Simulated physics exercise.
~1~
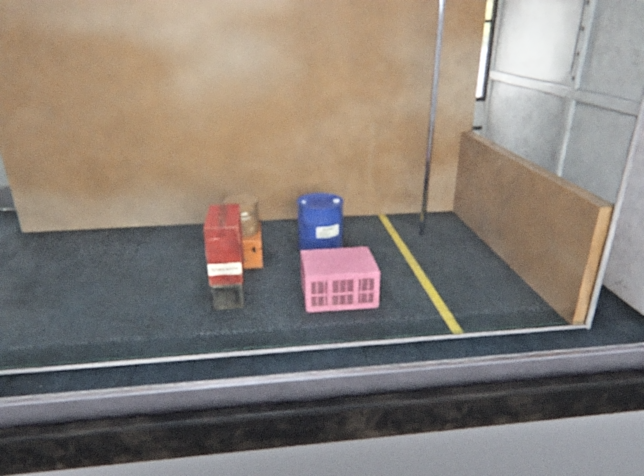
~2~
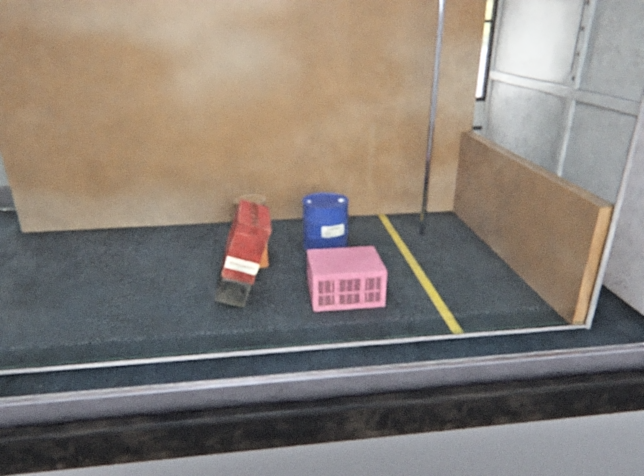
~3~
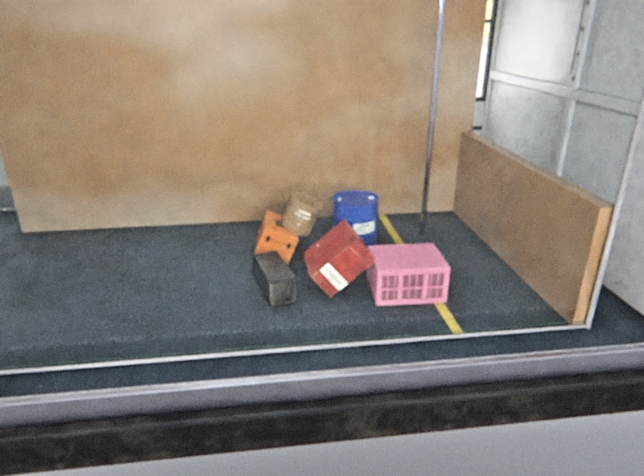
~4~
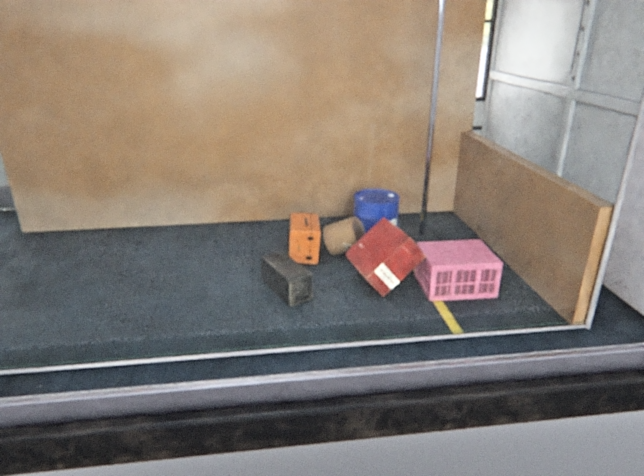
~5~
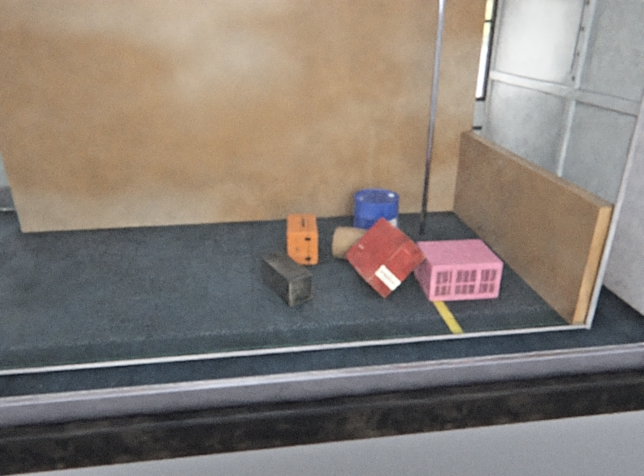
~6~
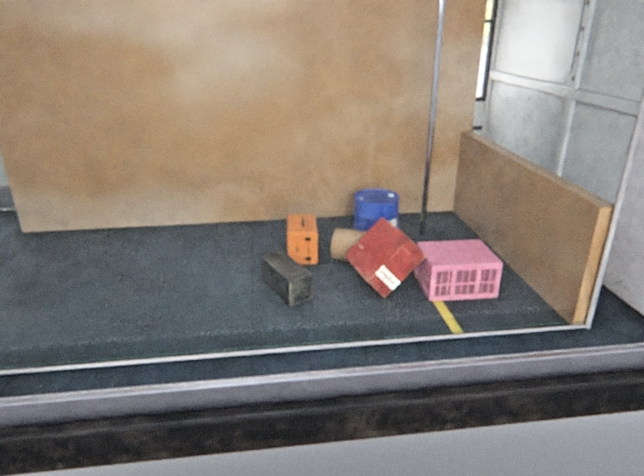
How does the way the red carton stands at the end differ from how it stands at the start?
The red carton stands upright at the start, but by the end it is leaning over at an angle beside the pink crate.
